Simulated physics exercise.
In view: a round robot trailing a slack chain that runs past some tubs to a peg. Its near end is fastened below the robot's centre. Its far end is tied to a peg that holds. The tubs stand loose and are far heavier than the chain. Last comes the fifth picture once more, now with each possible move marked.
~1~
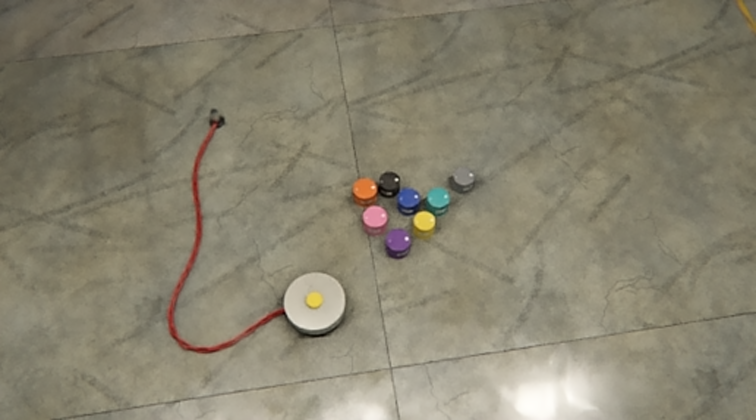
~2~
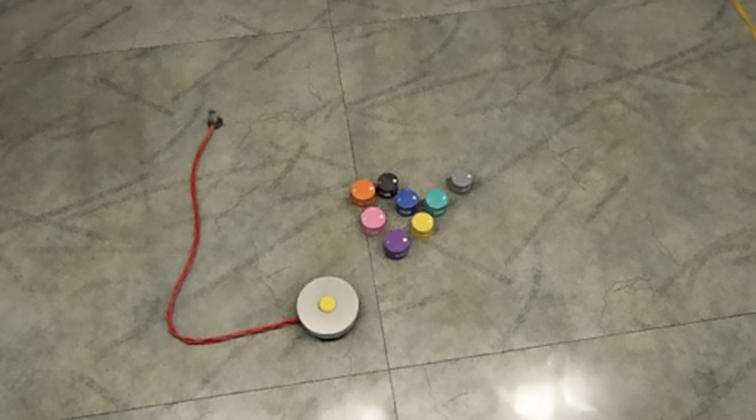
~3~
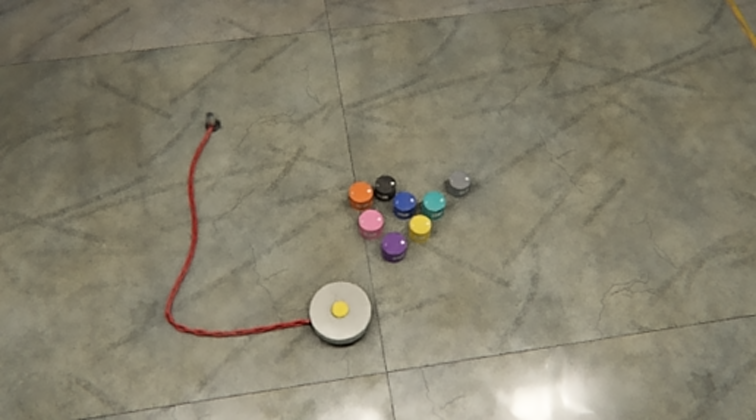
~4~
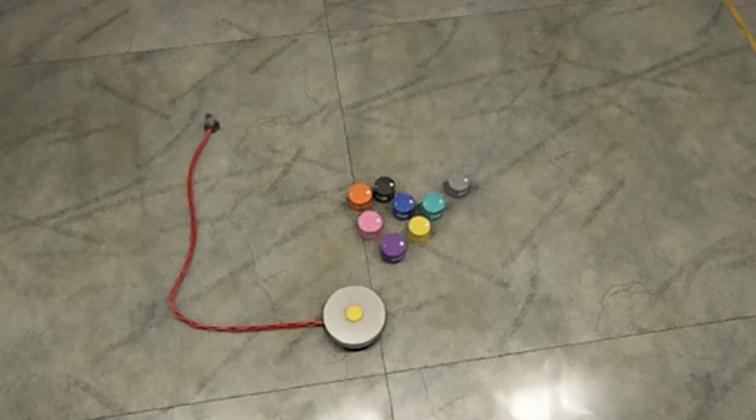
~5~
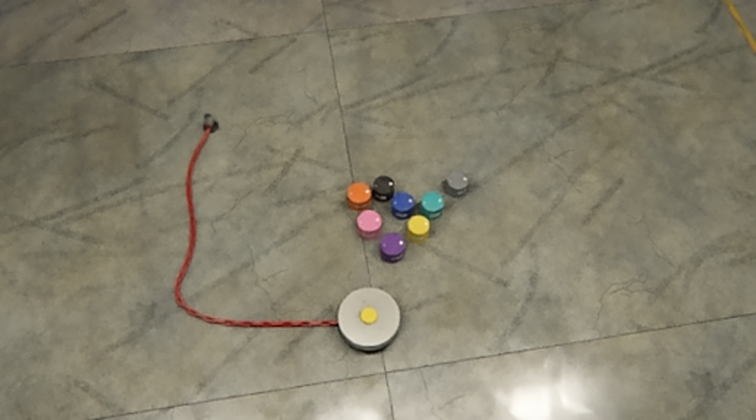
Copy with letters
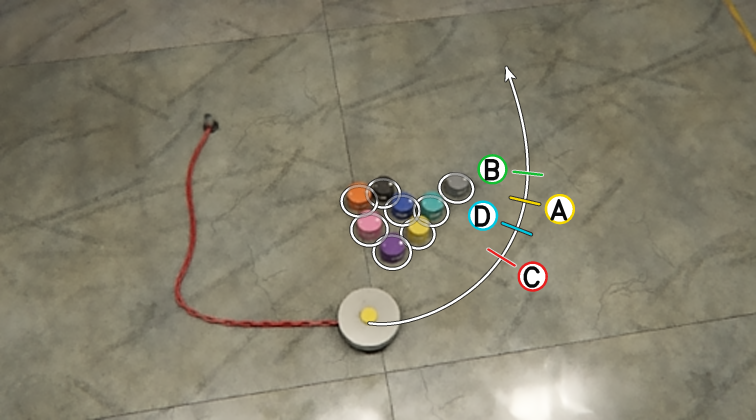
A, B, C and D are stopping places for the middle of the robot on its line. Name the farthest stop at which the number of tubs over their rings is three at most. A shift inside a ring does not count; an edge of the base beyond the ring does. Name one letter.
It can go as far as A.
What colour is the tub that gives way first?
The purple tub.
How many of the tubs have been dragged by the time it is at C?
The count is none.
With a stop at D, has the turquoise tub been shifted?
No.
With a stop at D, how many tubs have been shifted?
The count is none.
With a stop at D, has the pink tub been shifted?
No.
On the marked copy, A at (525, 201); B at (528, 173); C at (501, 257); D at (517, 229); the route from (369, 323) via (521, 218) to (506, 68).
With A. Early on, robot (450, 301).
Further on, robot (505, 249).
At the end, robot (527, 196); purple tub (396, 225); one over the rings.
As for the rest, B has five over the rings; C is within the limit but short; D is within the limit but short.
